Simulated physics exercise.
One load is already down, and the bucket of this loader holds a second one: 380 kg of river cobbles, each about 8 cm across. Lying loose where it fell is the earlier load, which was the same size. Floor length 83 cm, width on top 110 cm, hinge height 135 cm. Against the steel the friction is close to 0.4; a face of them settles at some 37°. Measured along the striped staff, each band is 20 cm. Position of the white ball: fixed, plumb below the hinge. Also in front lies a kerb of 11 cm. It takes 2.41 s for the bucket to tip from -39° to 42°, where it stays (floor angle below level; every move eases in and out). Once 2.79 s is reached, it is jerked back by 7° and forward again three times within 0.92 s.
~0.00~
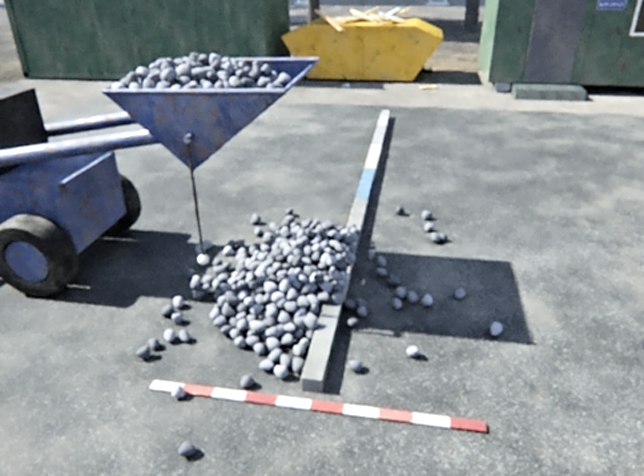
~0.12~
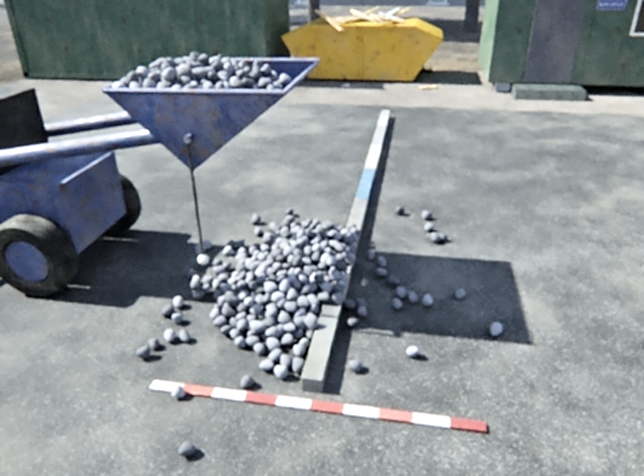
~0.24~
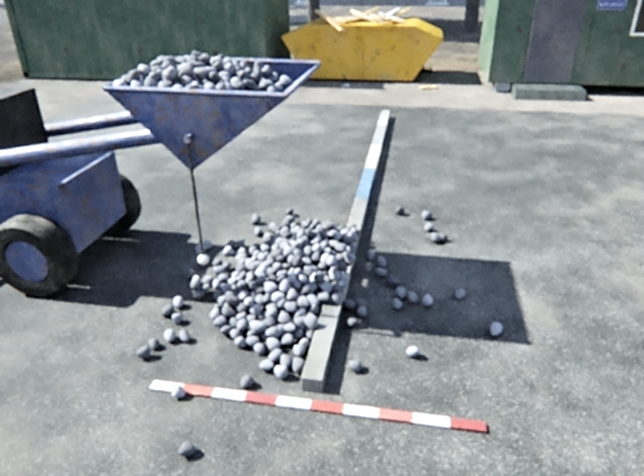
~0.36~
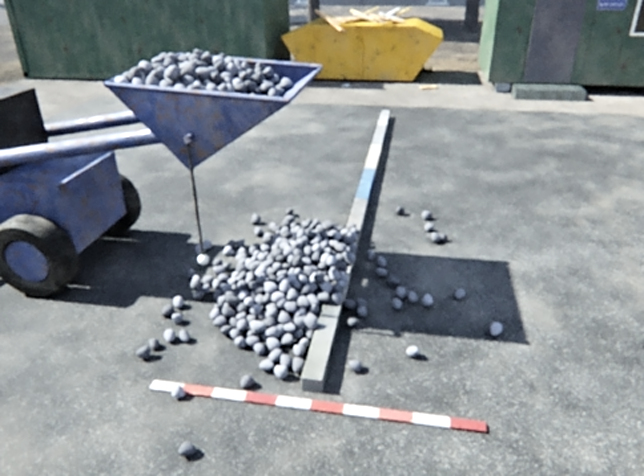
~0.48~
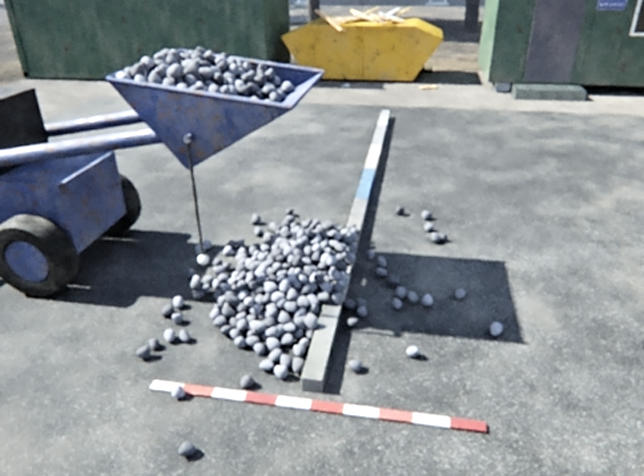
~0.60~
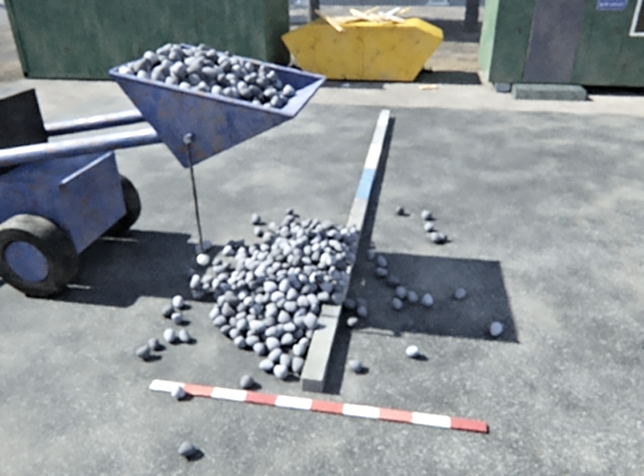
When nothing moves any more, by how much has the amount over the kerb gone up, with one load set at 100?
It has gone up by about 71 per cent of a load.
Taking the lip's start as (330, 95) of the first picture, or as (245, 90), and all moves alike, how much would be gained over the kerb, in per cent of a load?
Some 95 percent, and then 30 percent.
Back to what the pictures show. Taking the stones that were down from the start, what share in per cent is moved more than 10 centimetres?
Some 5 percent, give or take.
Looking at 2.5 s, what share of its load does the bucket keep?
About 5 per cent is held.
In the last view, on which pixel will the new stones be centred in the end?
They end up centred around (371, 274).
After 1.8 s the floor is at 29°; in per cent of one load, 82 in the bucket, 114 on this side of the kerb, 5 over the kerb; the foremost stones are at (440, 267).
After 2.5 s the floor is at 42°; in per cent of one load, 3 in the bucket, 147 on this side of the kerb, 51 over the kerb; the foremost stones are at (477, 307).
After 4.2 s the floor is at 42°; in per cent of one load, 0 in the bucket, 124 on this side of the kerb, 76 over the kerb; the foremost stones are at (547, 314).
After 6.8 s the floor is at 42°; in per cent of one load, 0 in the bucket, 124 on this side of the kerb, 76 over the kerb; the foremost stones are at (547, 314). Net gain over the kerb, 71.
